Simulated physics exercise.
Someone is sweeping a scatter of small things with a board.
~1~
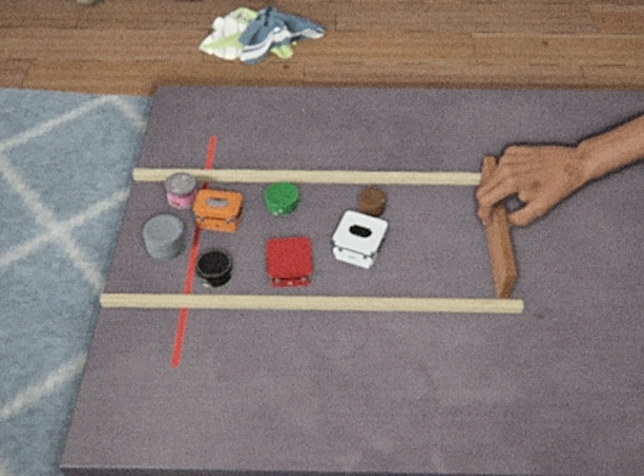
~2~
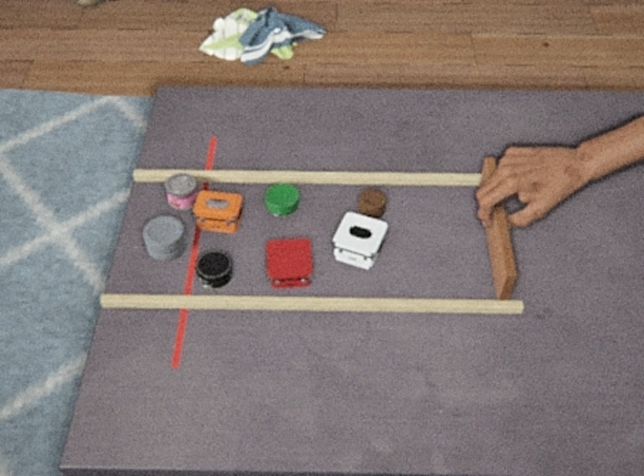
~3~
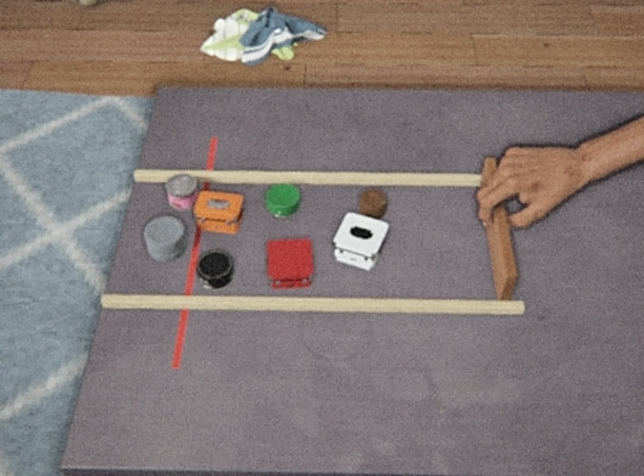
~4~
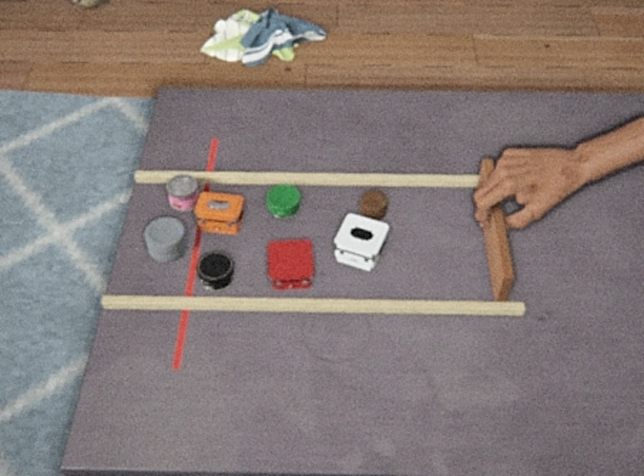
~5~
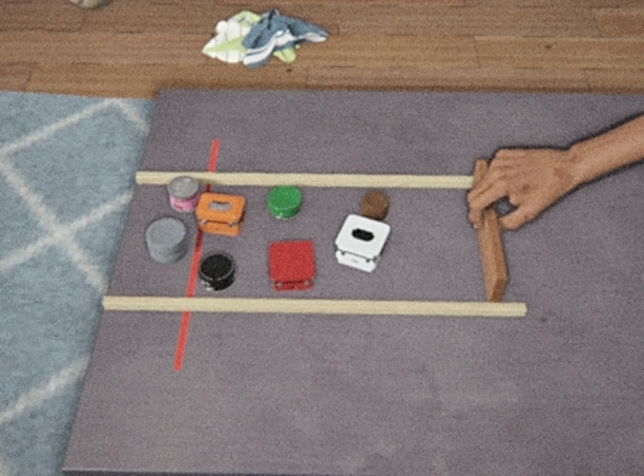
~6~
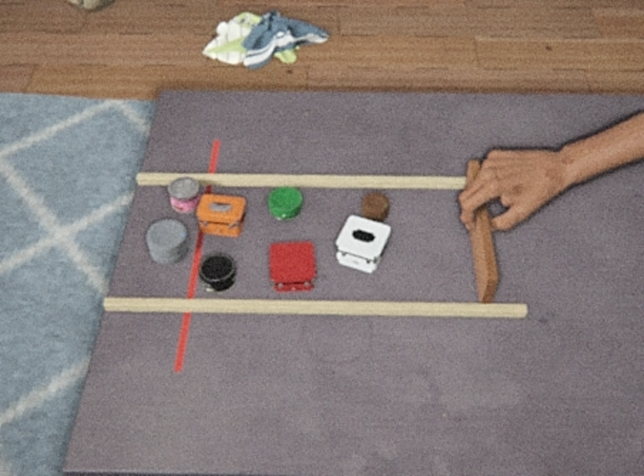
On a dark mat laid over a wooden floor beside a blue rug, small pots, tins and cases sit scattered between two pale rails, some near a red tape line. A hand holds a wooden board still at the right, then slides it slightly left, while the objects stay in place.
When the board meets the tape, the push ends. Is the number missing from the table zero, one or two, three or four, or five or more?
The fallen count comes to one or two.
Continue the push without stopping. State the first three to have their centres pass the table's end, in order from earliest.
Ranked earliest first, the black tin comes before the pink pot, which comes before the grey lid.
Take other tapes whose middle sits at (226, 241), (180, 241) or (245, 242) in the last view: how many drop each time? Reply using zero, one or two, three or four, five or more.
In order: Zero, just one or two, none.
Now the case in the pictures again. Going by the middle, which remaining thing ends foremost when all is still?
That is the pink pot.
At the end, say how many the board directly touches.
All in all, 3.
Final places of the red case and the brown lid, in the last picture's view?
Same order as the question: First (131, 273), second (192, 202).
A little later, none off yet; grey lid at rest near (169, 242); pink pot at rest near (185, 195); orange case at rest near (222, 216).
Next, none off yet; grey lid moving near (164, 239); pink pot shifted a little near (172, 195); orange case moving near (216, 217).
When it is over, the number that fall off is one or two; down, black tin.
